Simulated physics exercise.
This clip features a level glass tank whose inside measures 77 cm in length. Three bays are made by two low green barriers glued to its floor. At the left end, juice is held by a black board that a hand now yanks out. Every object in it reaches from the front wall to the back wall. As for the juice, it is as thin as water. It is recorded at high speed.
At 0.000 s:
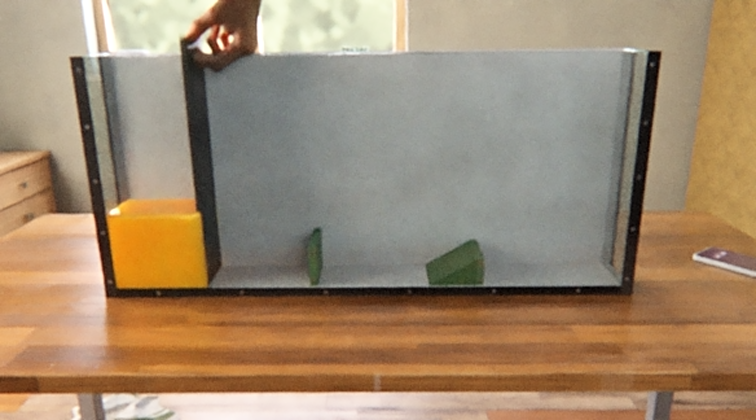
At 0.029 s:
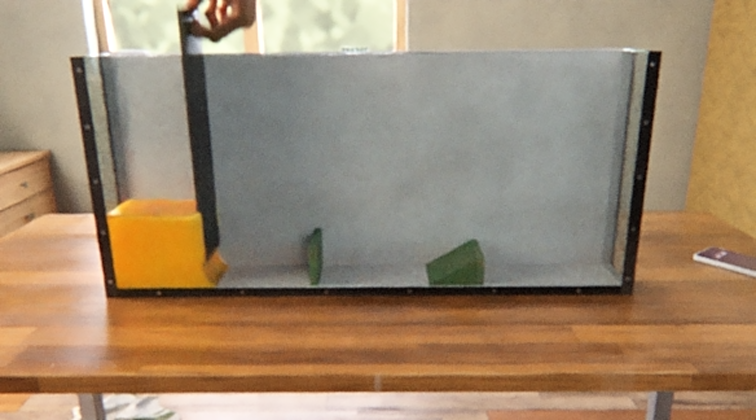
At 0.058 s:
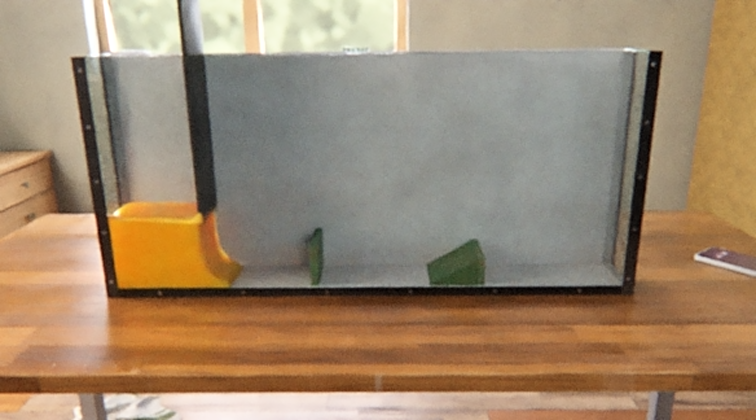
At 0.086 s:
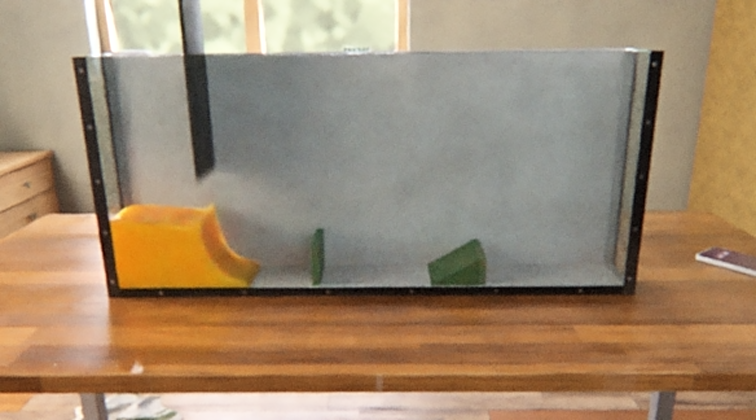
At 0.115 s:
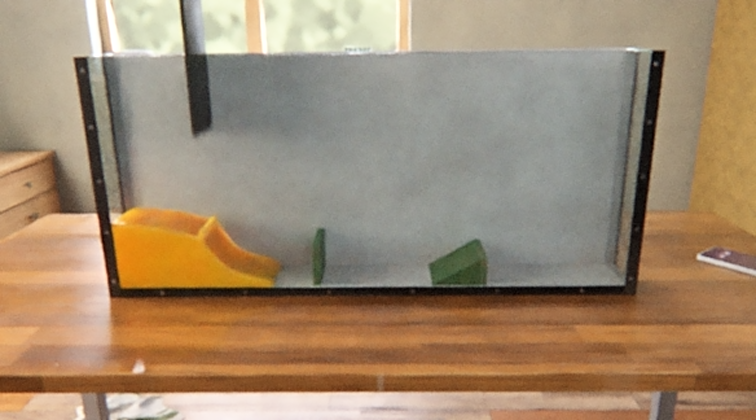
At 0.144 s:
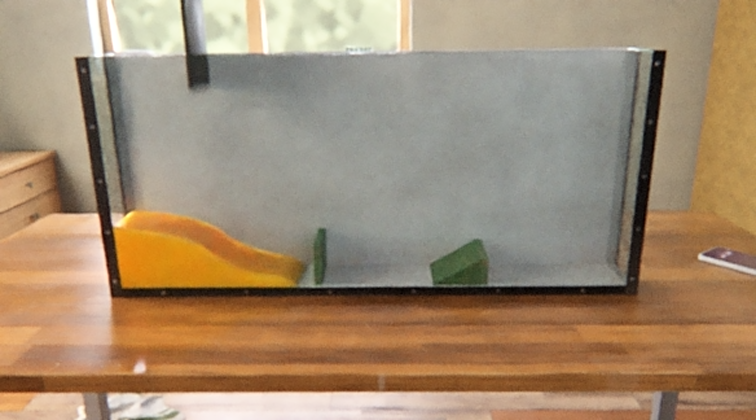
A hand at the top left grips a black board in a long glass tank on a wooden table, seen from the front in a room with a window behind. Orange-yellow juice fills the tank's left end, with a thin green barrier and a ramped green one standing to the right. The hand pulls the board upward, and the juice slumps and spreads rightward along the floor in a smooth slope.
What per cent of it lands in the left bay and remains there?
84 %.
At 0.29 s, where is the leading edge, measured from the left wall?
Front distance: Approx. 30 cm.
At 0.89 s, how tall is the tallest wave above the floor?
Max height: Approx. 8.0 cm.
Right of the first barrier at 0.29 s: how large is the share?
Roughly 0 %.
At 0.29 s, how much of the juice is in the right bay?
Roughly 0 percent.
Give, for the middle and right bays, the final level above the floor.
About 1.0 cm and 0.5 cm.
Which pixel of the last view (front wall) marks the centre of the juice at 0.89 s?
The liquid is centred at roughly pixel (240, 273).
Then, 0.29 s in, the shares are 99, 1 and 0 per cent from left to right.
Then, 0.50 s in, the shares are 86, 14 and 0 per cent from left to right.
Then, 0.89 s in, the shares are 85, 11 and 4 per cent from left to right.
Finally, the split from left to right is 83, 13 and 4 per cent.
